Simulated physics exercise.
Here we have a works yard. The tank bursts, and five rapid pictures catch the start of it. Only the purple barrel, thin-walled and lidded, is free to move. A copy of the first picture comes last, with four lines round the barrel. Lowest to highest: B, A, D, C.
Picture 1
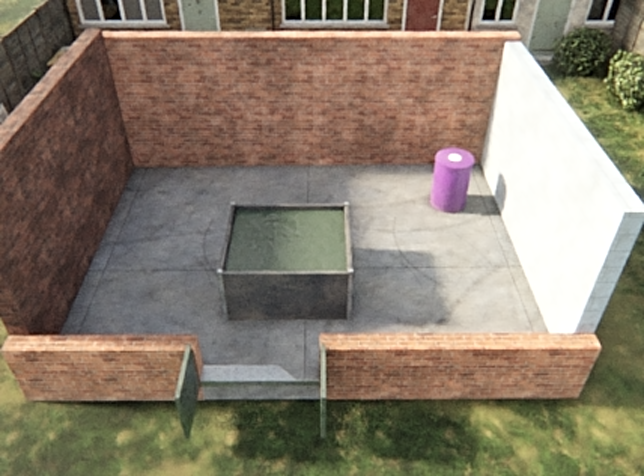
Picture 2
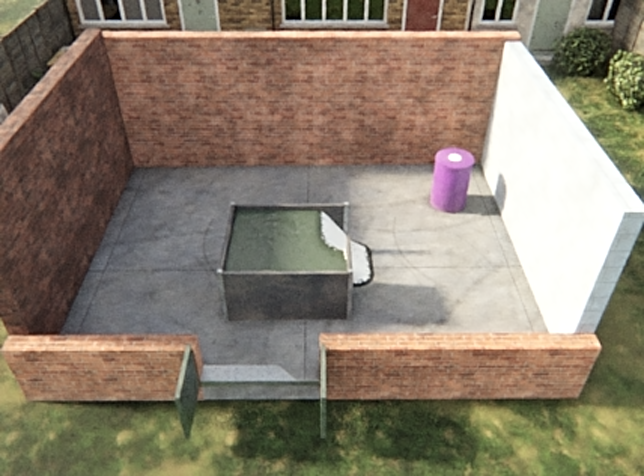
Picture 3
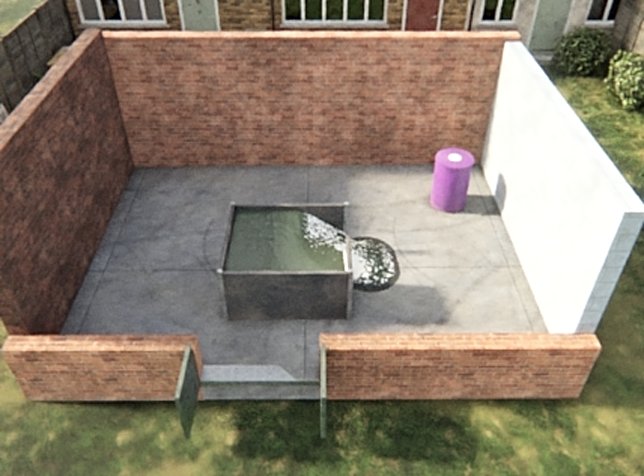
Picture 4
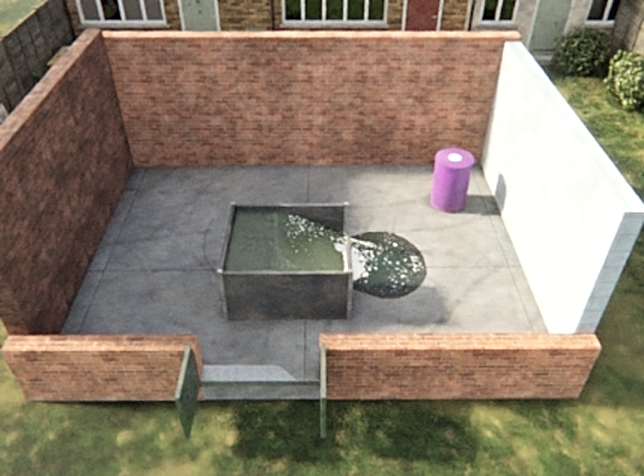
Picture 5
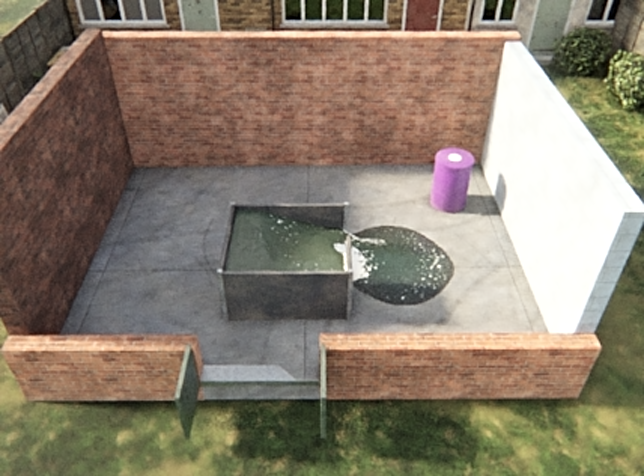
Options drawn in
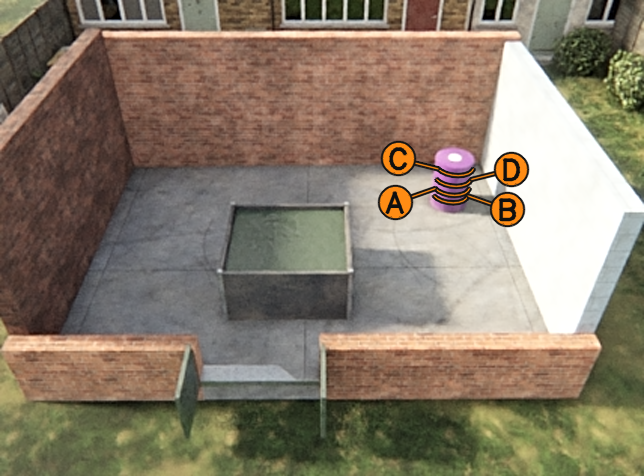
Water poured out of the right side of the full square tank in the walled yard and spread rightward across the paving in a widening, foam-flecked puddle, while the purple barrel stood still.
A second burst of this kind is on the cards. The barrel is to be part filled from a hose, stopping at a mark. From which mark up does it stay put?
Choose B.
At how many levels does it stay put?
All four.
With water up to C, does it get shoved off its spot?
No, that is safe.
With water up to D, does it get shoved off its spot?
No.
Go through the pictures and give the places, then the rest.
Lid of the purple barrel at (455, 158); tank full, its middle at (288, 241); open gate at (259, 337).
Water covers 1 % of the ground and is seen nearest the barrel at (361, 246).
Water covers 3 % of the ground and is seen nearest the barrel at (382, 244).
Water covers 5 % of the ground and is seen nearest the barrel at (393, 237).
Lid of the purple barrel at (455, 158); water covers 7 % of the ground and is seen nearest the barrel at (413, 234).
On the marked copy, A at (454, 195); B at (453, 202); C at (458, 175); D at (456, 186); from the bottom up B, A, D, C.
With A, it does not move.
With B, it does not move.
With C, it does not move.
With D, it does not move.
